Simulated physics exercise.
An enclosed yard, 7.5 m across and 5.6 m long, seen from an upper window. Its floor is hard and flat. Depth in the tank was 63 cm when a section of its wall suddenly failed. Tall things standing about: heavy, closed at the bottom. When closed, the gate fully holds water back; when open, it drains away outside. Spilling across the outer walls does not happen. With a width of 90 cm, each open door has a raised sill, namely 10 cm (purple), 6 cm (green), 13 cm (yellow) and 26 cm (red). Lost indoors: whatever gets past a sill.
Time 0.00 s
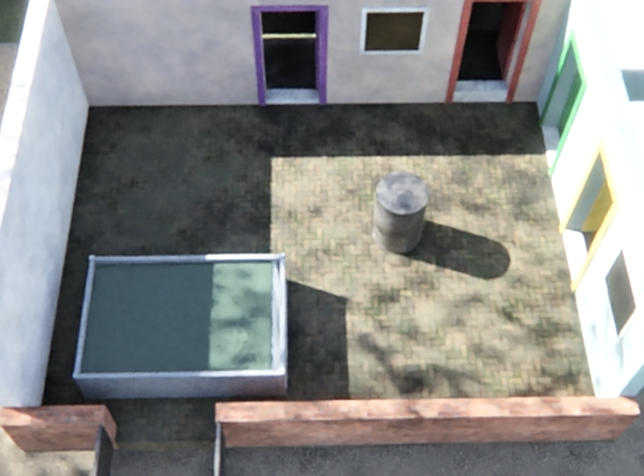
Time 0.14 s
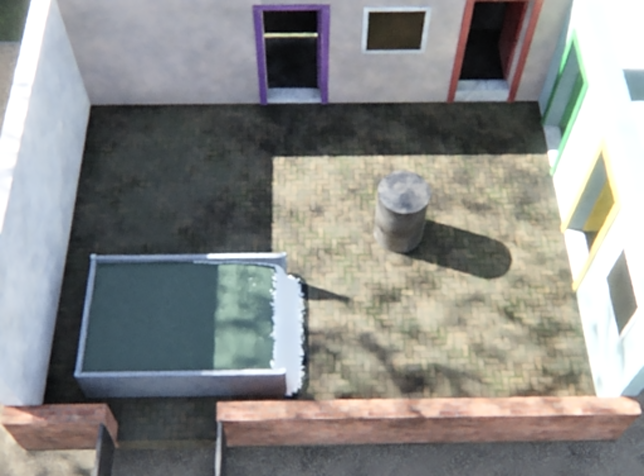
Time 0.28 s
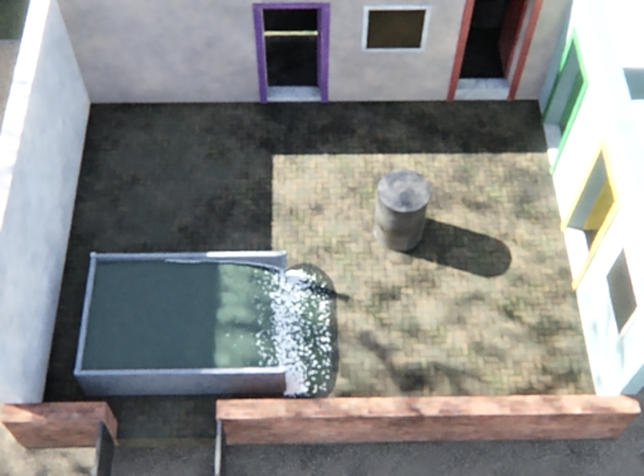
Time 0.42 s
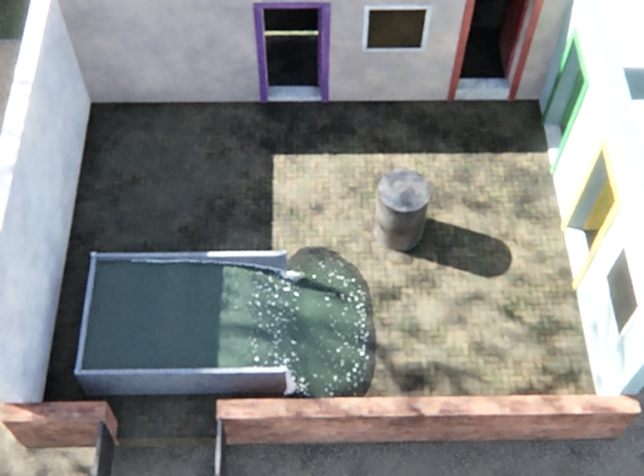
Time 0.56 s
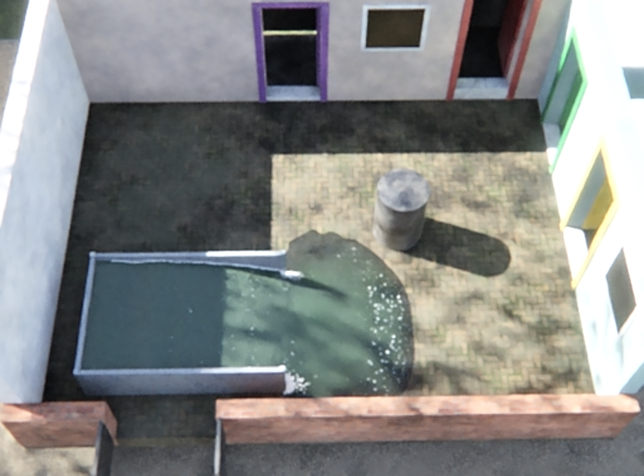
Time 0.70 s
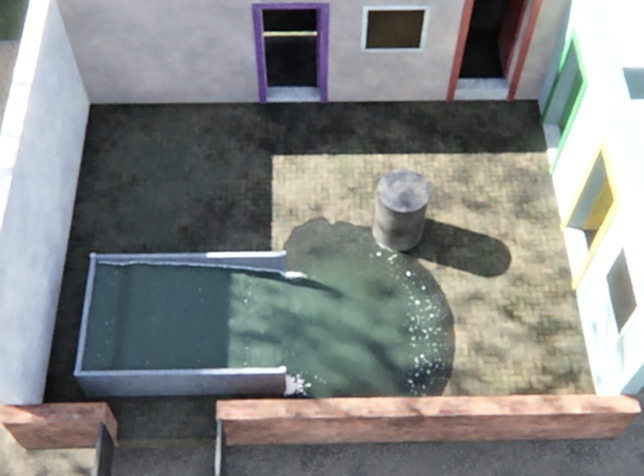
At first, green water lies still in a rectangular tank at the lower left of a walled yard. Then the tank's right side gives way, and water pours out in a white, foaming burst. It spreads rightward across the paving in a widening, rounded dark sheet, reaching the base of the grey cylinder.
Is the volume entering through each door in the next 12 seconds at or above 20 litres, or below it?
Purple door: Below, green door: At or above, yellow door: At or above, red door: Below.
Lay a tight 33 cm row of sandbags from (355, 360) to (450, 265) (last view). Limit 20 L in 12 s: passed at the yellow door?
Then the yellow door stays short of the limit.
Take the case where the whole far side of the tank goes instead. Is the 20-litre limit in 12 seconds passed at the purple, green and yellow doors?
Then purple would come out on the high side, green on the high side and yellow on the low side.
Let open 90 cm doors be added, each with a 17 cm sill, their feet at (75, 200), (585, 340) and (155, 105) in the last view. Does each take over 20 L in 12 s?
First doorway falls short, second gets there, third falls short.
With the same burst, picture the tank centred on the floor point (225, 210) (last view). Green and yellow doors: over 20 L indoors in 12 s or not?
Relative to the limit, green is beyond it and yellow is within it.
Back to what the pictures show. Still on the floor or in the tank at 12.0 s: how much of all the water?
It comes to near 90 per cent.
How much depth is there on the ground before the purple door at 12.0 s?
About 5.0 cm.
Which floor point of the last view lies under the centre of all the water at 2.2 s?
About (334, 331).
After 1.4 s water covers 30 % of the floor and is deepest (27 cm) near (296, 346); purple door not reached, green door not reached, yellow door not reached, red door not reached.
After 2.2 s water covers 40 % of the floor and is deepest (40 cm) near (574, 402); purple door not reached, green door not reached, yellow door 25 cm at the sill, 9 L in, red door not reached.
After 3.5 s water covers 50 % of the floor and is deepest (32 cm) near (590, 414); purple door not reached, green door 8 cm at the sill, 0 L in, yellow door 25 cm at the sill, 85 L in, red door 4 cm at the sill, 0 L in.
After 7.0 s water covers 75 % of the floor and is deepest (16 cm) near (512, 124); purple door 7 cm at the sill, 0 L in, green door 13 cm at the sill, 38 L in, yellow door 9 cm at the sill, 122 L in, red door 16 cm at the sill, 0 L in.
After 12.0 s water covers 95 % of the floor and is deepest (14 cm) near (40, 424); purple door 5 cm at the sill, 0 L in, green door 7 cm at the sill, 101 L in, yellow door 7 cm at the sill, 122 L in, red door 7 cm at the sill, 0 L in.
